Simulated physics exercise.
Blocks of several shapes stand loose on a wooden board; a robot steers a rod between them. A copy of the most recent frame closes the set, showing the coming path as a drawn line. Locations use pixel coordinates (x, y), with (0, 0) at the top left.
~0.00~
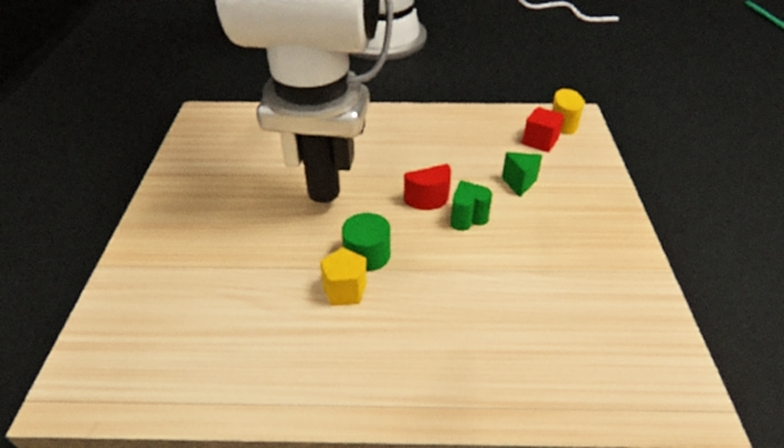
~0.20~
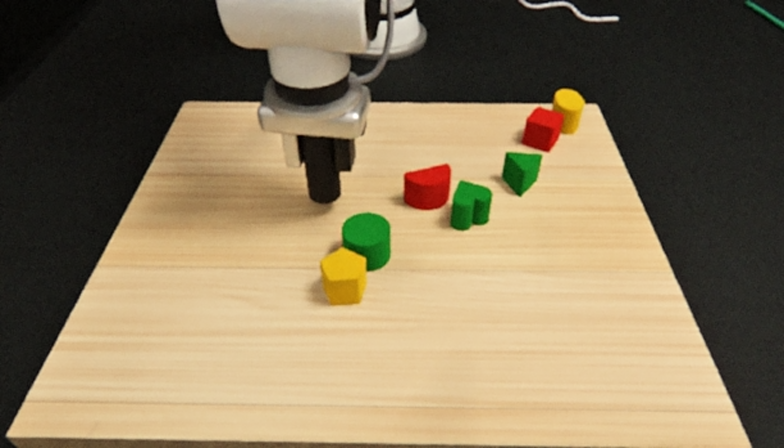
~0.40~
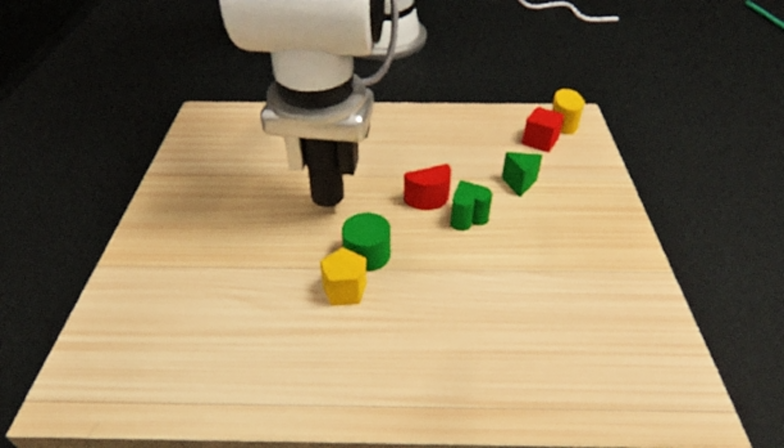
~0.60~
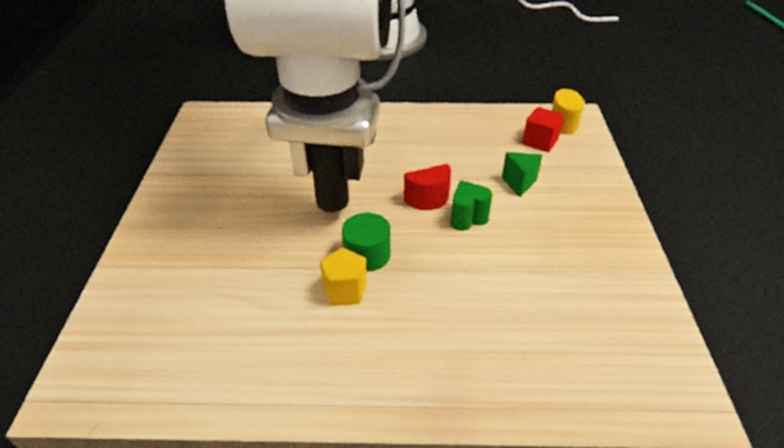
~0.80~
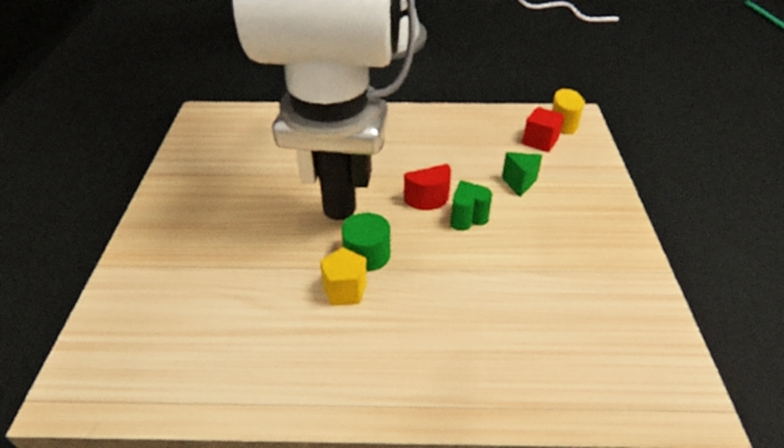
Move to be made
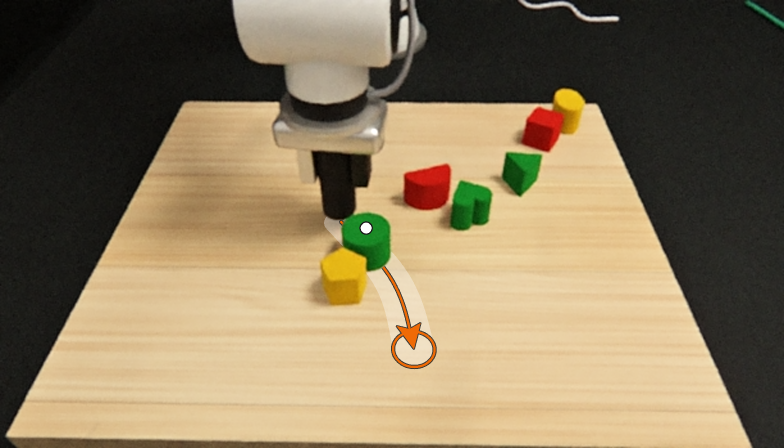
In this clip, a robot arm holding a dark rod moves slightly toward the viewer and to the right, nearing a green cylinder beside a yellow pentagonal block, while the red, green and yellow blocks on the wooden board stay still.
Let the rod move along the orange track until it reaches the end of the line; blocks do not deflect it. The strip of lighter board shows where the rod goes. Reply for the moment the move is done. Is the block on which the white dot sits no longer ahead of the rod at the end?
That would be a no.
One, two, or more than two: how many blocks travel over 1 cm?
It's going to be one.
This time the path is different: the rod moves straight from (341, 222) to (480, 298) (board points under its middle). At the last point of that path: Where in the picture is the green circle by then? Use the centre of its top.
Its top centre is at about (396, 267).
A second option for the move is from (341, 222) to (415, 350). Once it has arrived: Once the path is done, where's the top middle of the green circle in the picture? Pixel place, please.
I expect it at (457, 302).
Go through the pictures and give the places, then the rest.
In the first frame, rod's lower end (324, 194); yellow pentagonal block (343, 264); green circle (366, 228); red half-round block (430, 174).
In the second frame, rod (325, 195); blocks still.
In the third frame, rod (328, 198); blocks still.
In the fourth frame, rod (333, 203); blocks still.
In the fifth frame, rod (340, 210); yellow pentagonal block (343, 264); green circle (366, 228); red half-round block (430, 174).
Drawn move, from (341, 222) via (388, 274), ending at (414, 349); the dot is on the green circle.
The first path, step by step. One third of the way, rod (373, 244); yellow pentagonal block (343, 268), turned 20° clockwise; green circle (391, 258).
Two thirds of the way, rod (400, 284); yellow pentagonal block (343, 268), turned 20° clockwise; green circle (421, 304).
At the end, rod (414, 337); yellow pentagonal block (343, 268), turned 20° clockwise; green circle (452, 356); red half-round block still.
